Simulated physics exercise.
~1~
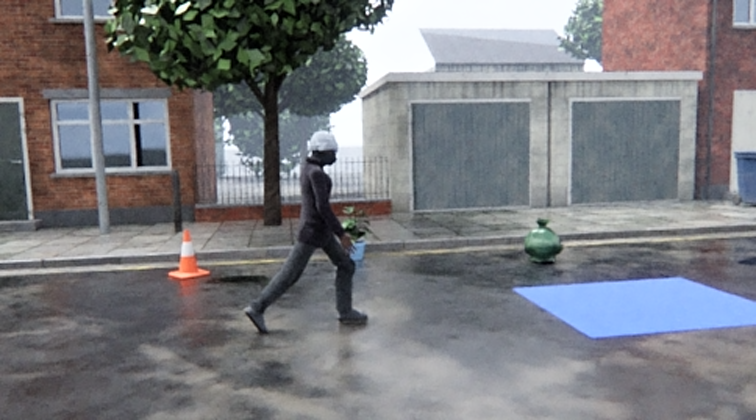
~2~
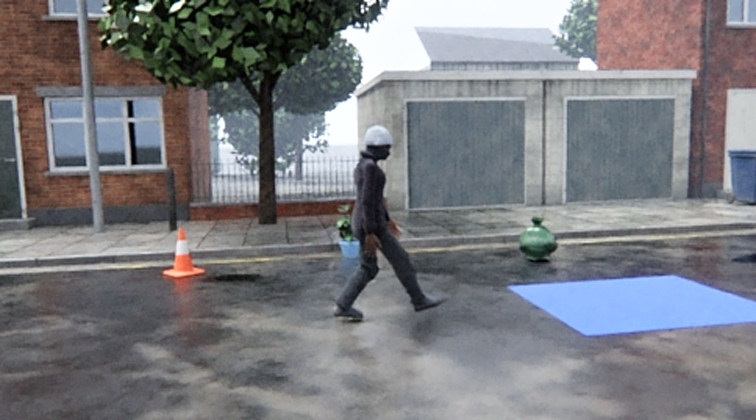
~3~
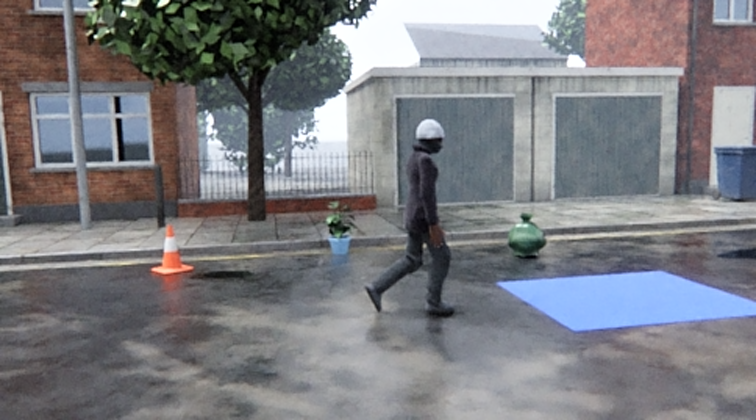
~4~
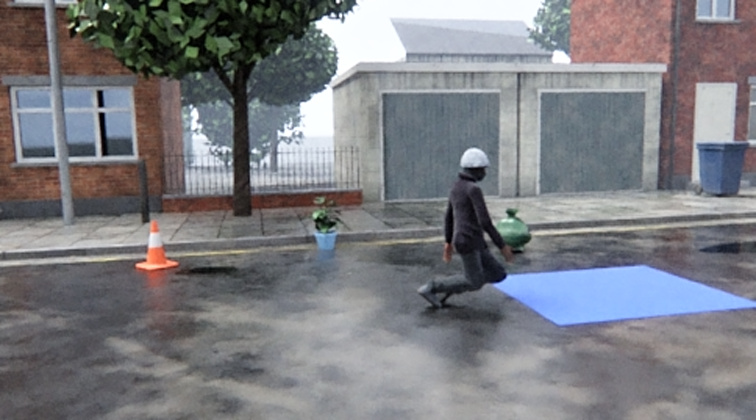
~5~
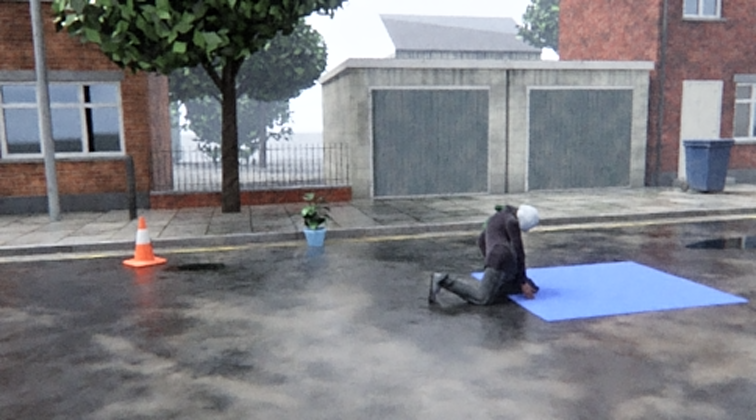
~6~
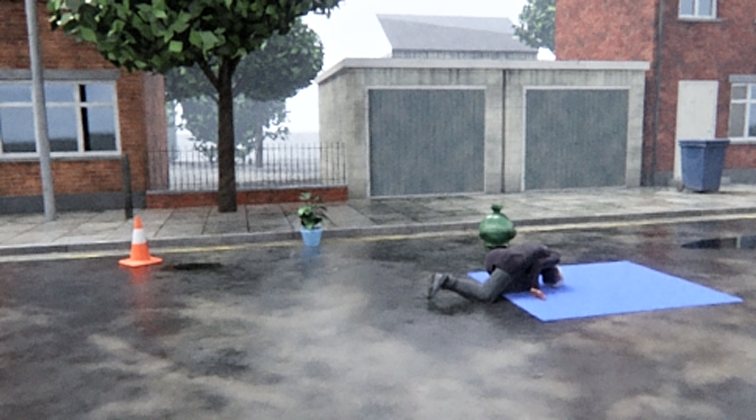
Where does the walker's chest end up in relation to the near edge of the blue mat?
The chest ends beyond the near edge, over the blue mat, while the legs stay behind on the wet road.
A figure in dark clothes and a pale rounded helmet strides rightward across a wet street, seen from across the road. An orange and white cone, a plant in a light blue pot and a green rounded vase stand along the roadway, with a blue mat at right and brick buildings, a leafy tree and grey garages behind. The view shifts slightly right as the walker passes the plant and nears the mat. Suddenly the knees bend and the figure drops, folding forward over the mat's left edge. It ends face down, head and chest on the mat, legs trailing on the asphalt.
